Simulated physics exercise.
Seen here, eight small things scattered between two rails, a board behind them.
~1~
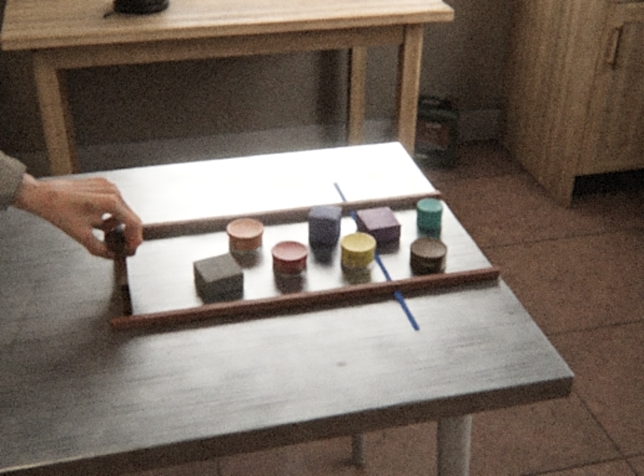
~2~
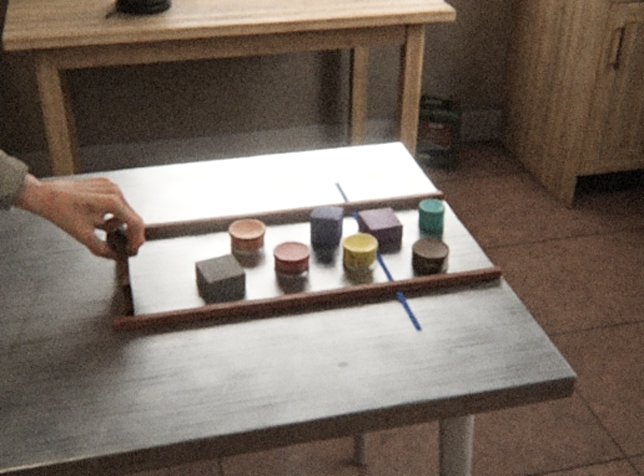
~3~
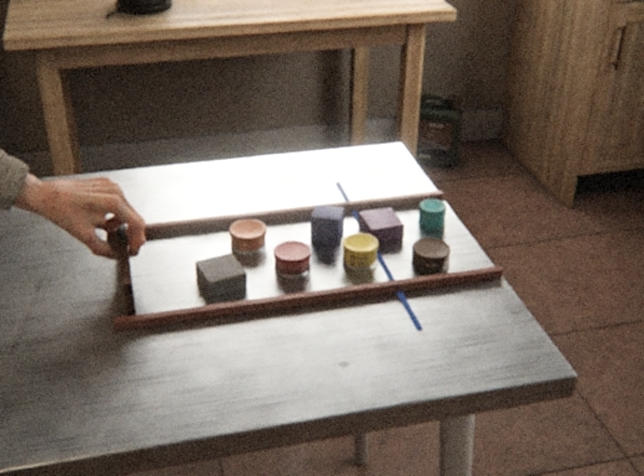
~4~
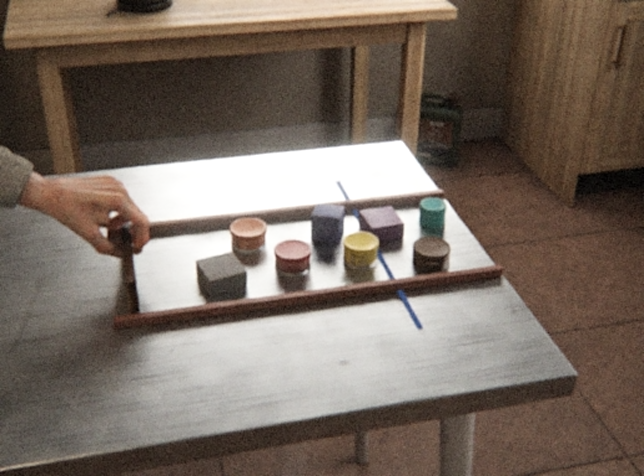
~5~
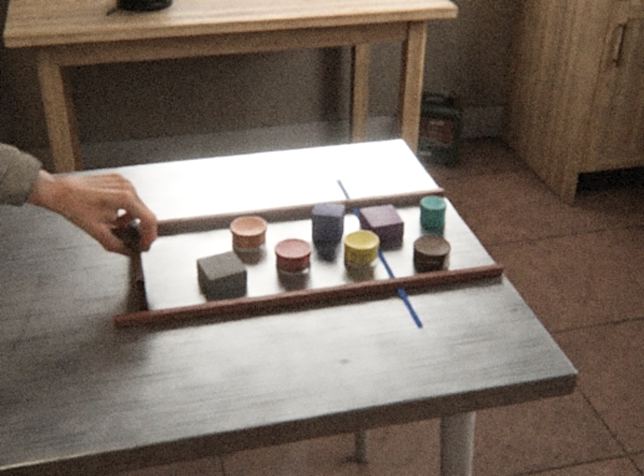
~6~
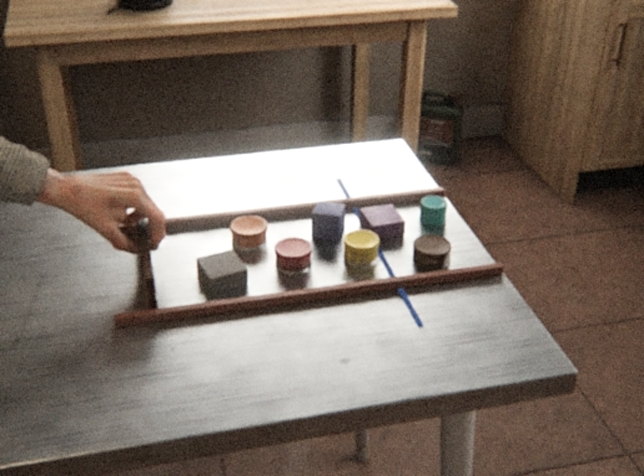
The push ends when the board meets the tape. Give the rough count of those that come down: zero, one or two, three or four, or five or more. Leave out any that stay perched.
In the end the number that fall off is one or two.
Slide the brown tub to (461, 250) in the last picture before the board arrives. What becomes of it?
From there it is kept.
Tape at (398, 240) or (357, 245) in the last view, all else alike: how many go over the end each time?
Try by try, 3 and 0.
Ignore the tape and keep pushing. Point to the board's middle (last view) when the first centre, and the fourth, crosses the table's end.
Near (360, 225) and (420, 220).
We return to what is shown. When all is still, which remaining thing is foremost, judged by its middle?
It is the yellow pot.
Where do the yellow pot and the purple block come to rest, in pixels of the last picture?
About (464, 232), and the other about (445, 215).
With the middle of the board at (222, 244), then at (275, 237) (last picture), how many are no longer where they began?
1 and 4.
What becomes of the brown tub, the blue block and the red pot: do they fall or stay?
The brown tub remains up, the blue block stays on, the red pot does not fall.
Soon after, none off yet; turquoise lid at rest near (433, 211); brown tub at rest near (432, 252); purple block at rest near (382, 222).
Then, none off yet; turquoise lid moving near (438, 210); brown tub moved about its own width near (459, 253); purple block moved about its own width near (411, 219).
By the end, the number that fall off is one or two; fallen, turquoise lid.
